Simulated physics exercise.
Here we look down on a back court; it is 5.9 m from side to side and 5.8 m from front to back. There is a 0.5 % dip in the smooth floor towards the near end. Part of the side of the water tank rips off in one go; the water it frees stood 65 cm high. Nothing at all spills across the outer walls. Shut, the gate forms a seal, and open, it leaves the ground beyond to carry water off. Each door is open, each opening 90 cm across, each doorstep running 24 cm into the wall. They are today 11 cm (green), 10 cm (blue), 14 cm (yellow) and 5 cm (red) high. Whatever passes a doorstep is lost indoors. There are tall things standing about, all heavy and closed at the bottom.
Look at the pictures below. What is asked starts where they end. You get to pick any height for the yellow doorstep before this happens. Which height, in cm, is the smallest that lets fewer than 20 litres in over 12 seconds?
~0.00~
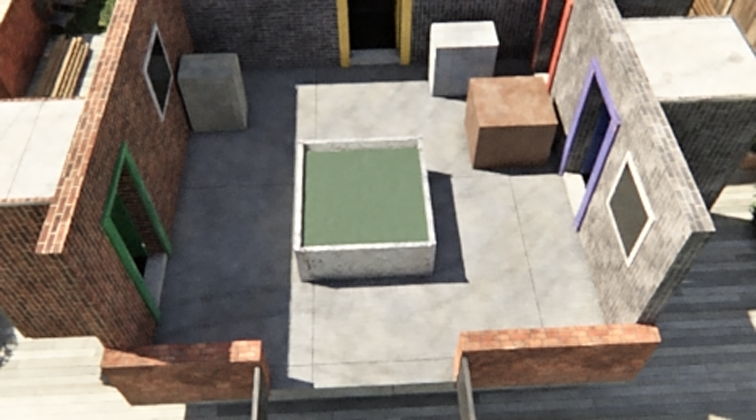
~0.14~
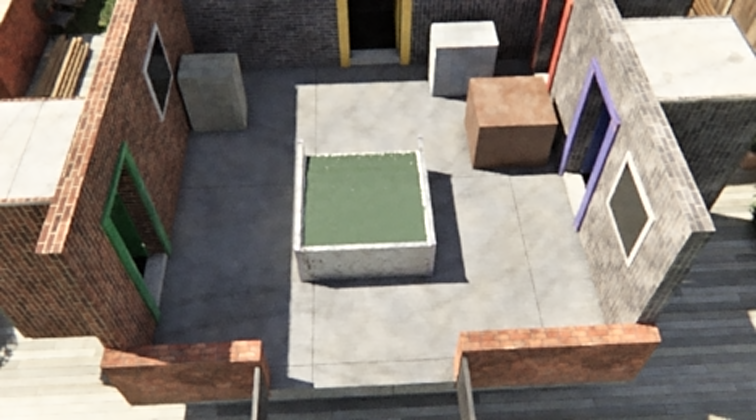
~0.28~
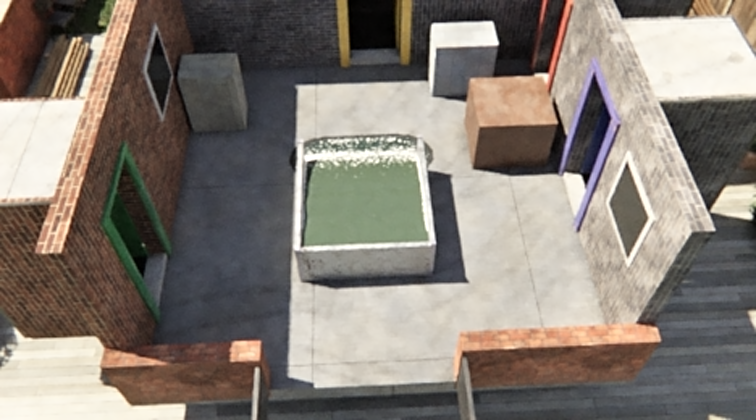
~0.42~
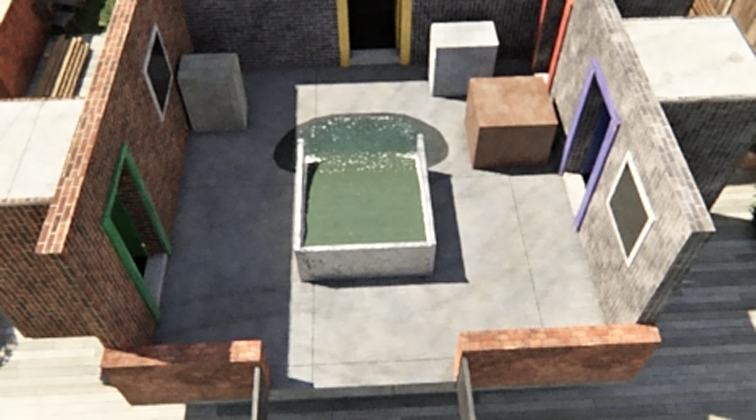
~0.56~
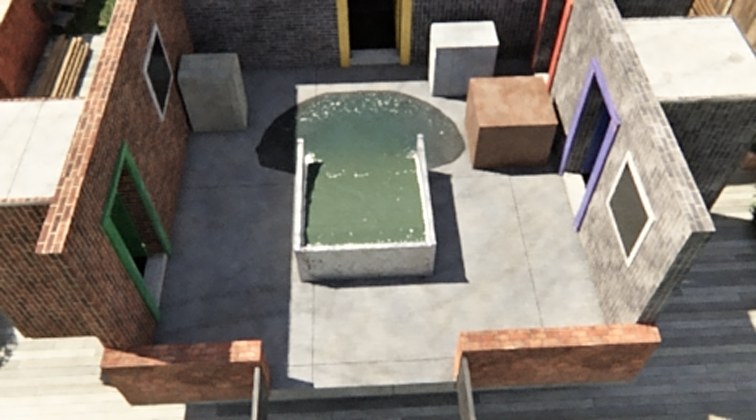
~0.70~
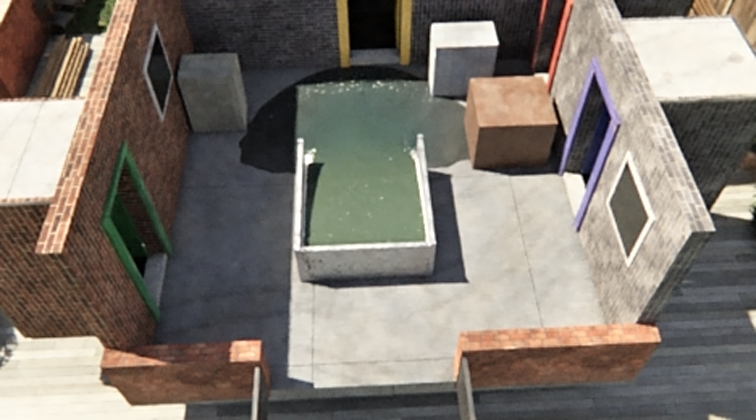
The smallest is roughly 29 cm.
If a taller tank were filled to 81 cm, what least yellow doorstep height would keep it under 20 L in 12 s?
Then a height close to 37 cm.
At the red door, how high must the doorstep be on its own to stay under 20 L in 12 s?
The red one would have to be about 11.0 cm high.
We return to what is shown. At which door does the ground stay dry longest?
Answer: Green.
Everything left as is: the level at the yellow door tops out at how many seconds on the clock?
It peaks at about 1.8 s.
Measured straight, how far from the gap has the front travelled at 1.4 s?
Roughly 3.4 metres.
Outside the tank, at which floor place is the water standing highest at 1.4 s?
Look close to (363, 66).
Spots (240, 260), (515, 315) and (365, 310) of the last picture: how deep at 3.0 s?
In that order: 0, 0 and 0 cm.
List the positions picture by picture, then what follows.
Still water, 65 cm deep, in the water tank at (363, 193); the yellow door at (375, 17) is dry, in the first picture.
The front is at a hidden place, 0.3 m from the gap on the far side; 0.4 m2 of floor is wet, 65 cm left at the back, in the second picture.
The front is at (326, 140), 0.8 m from the gap on the far side; 1.4 m2 of floor is wet, 65 cm left at the back, in the third picture.
The gap is on the far side, the front 1.2 m out at (326, 119); the back of the water tank holds 64 cm, in the fourth picture.
The gap is on the far side, the front 1.8 m out at (326, 97); the back of the water tank holds 57 cm, in the fifth picture.
The gap is on the far side, the front 2.4 m out at (339, 71); the back of the water tank holds 55 cm; the yellow door at (375, 17), 2.6 m from the gap, is still 0.1 m from the nearest water, in the sixth picture.
After 1.4 s water covers 30 % of the floor, deepest (34 cm) near (363, 66); 32 cm at the yellow door, 56 litres in over its 14 cm doorstep.
After 3.0 s water covers 40 % of the floor, deepest (34 cm) near (198, 85); 23 cm at the yellow door, 196 litres in over its 14 cm doorstep.
After 12.0 s water covers 95 % of the floor, deepest (8 cm) near (185, 162); 4 cm at the yellow door, 214 litres in over its 14 cm doorstep.
At the yellow door as built, the water arrived by 0.8 s and peaked near 34 cm at 1.8 s.
With a doorstep of 25 cm, 47 litres would have come in within the 12 s; with 33.5 cm, 2 litres. So under 20 litres takes about 29 cm.
